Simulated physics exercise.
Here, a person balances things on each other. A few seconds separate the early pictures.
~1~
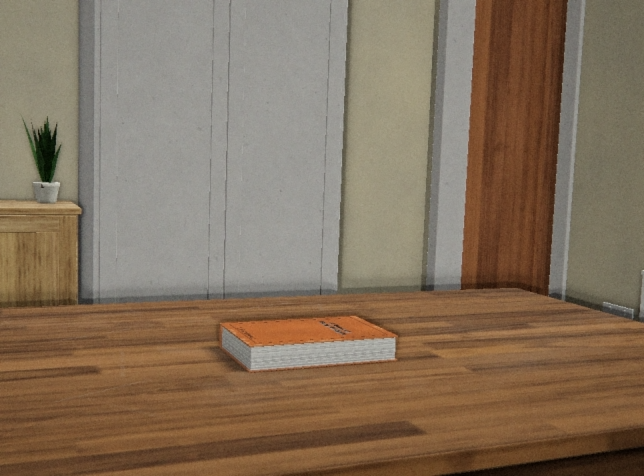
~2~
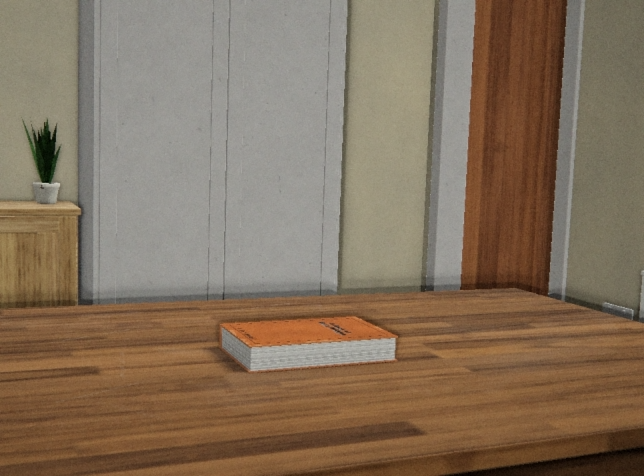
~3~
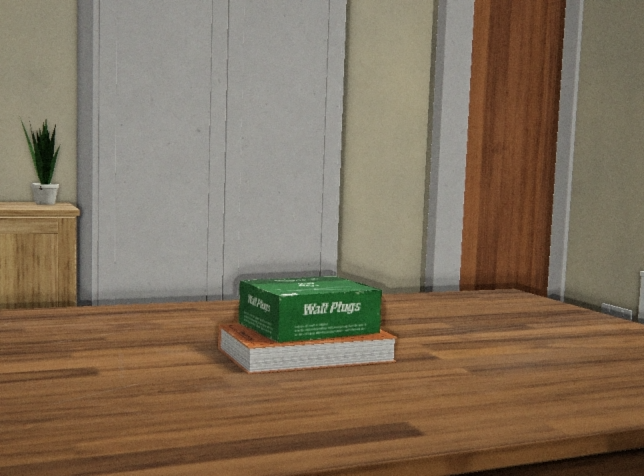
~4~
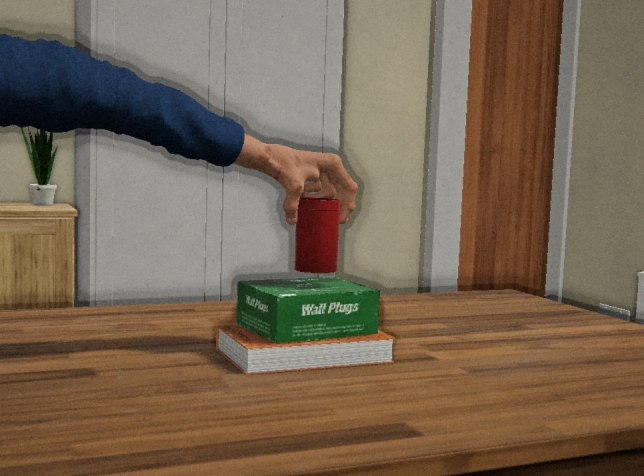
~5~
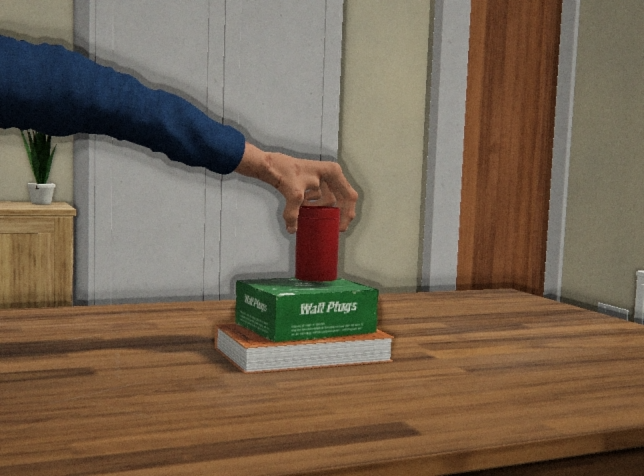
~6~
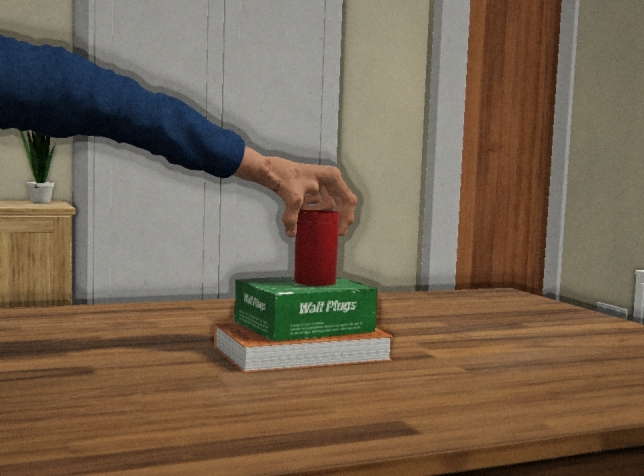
At the start, an orange book lies alone on a wooden table. A green box labelled Wall Plugs then appears on top of the book. Next, a hand in a blue sleeve, reaching in from the left, holds a red cylindrical object above the box and lowers it slightly onto the top.
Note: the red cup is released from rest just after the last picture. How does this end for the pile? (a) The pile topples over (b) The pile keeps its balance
The pile keeps its balance.
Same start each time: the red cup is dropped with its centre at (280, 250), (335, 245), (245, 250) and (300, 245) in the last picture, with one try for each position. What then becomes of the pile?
On the first try the pile remains standing, on the second it remains standing, on the third it topples and on the fourth it remains standing.
Then, 0.40 s after the last picture, nothing has stirred.
Then, 0.80 s after the last picture, red cup resting near (316, 247).
At rest, all 3 in place. Seen from the same camera at the end, red cup near (316, 247). The pile stays up.
